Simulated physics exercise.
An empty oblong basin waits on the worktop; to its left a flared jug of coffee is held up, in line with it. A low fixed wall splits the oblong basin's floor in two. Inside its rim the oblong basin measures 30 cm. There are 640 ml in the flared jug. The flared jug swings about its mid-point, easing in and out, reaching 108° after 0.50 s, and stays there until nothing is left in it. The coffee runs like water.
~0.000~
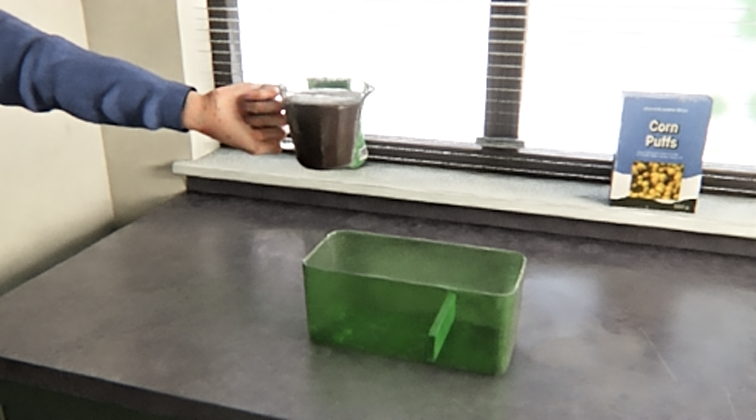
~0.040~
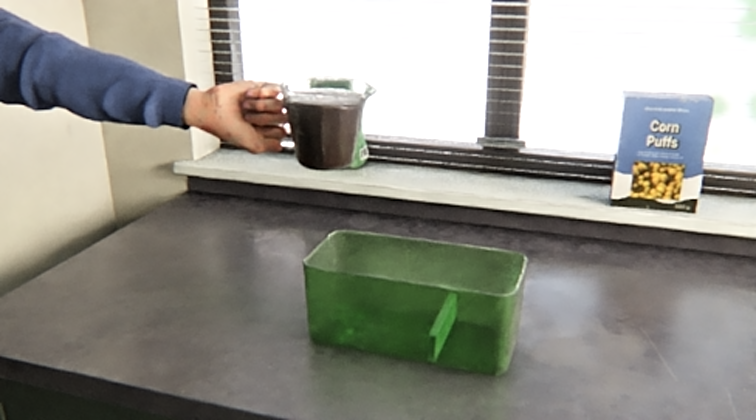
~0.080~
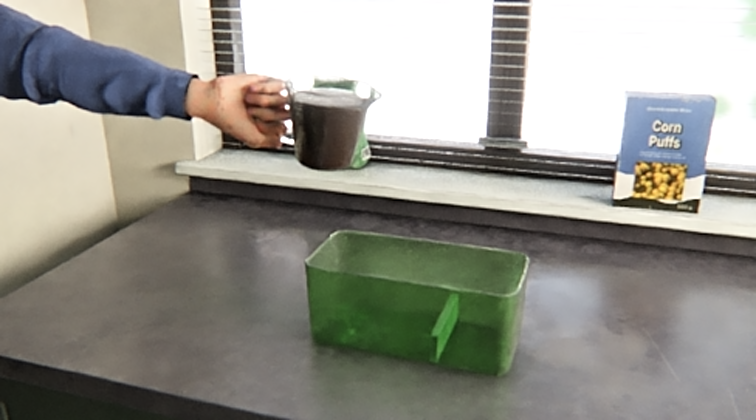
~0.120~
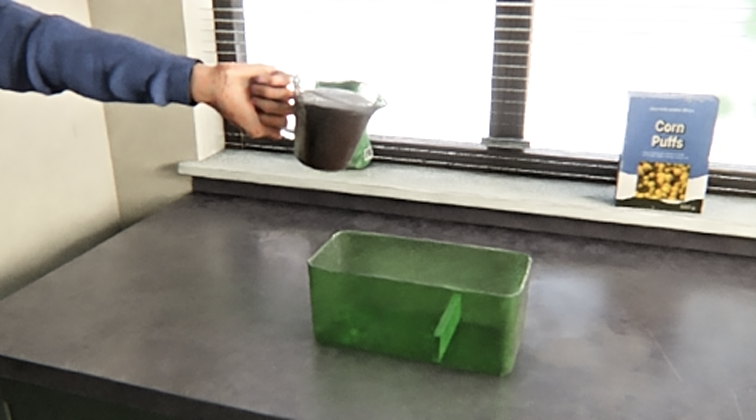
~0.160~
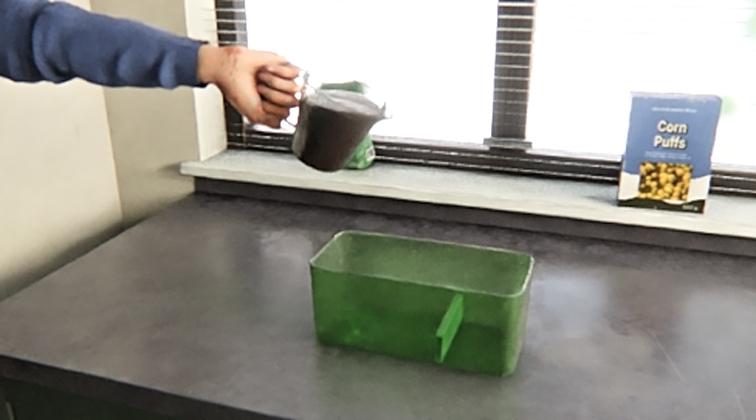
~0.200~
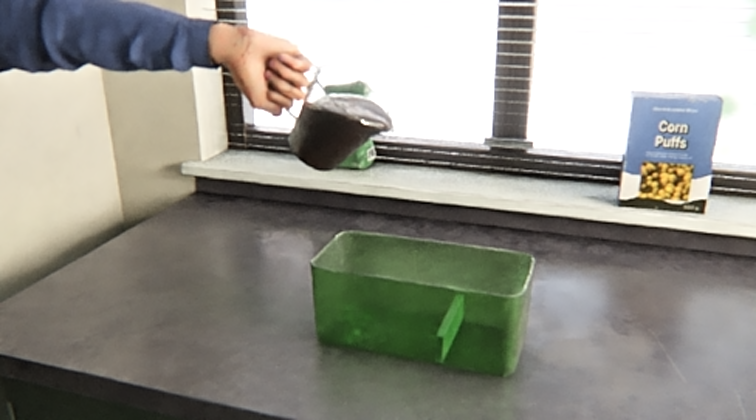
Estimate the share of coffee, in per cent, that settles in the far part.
The far part has some 11 per cent.
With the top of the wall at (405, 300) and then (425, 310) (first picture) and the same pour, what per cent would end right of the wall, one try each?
In turn about 60 and 25 per cent.
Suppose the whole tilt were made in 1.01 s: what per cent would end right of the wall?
Then about 15 per cent.
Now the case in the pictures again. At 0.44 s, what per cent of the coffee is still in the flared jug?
Near 34 in a hundred.
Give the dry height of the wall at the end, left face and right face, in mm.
Some 20 mm on the left and 36 mm on the right.
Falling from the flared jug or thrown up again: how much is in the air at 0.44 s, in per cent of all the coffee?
Some 44 per cent.
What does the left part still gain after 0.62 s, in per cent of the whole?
Some 6 per cent.
After 0.44 s the tilt is 104° and 34 per cent is still to pour, 21 is left of the wall and 1 right of it.
After 0.62 s the tilt is 108° and 3 per cent is still to pour, 74 is left of the wall and 4 right of it.
After 0.80 s the tilt is 108° and 0 per cent is still to pour, 79 is left of the wall and 9 right of it.
After 1.00 s the tilt is 108° and 0 per cent is still to pour, 81 is left of the wall and 11 right of it.
In the end 81 per cent lies left of the wall, 11 right of it and 8 outside.
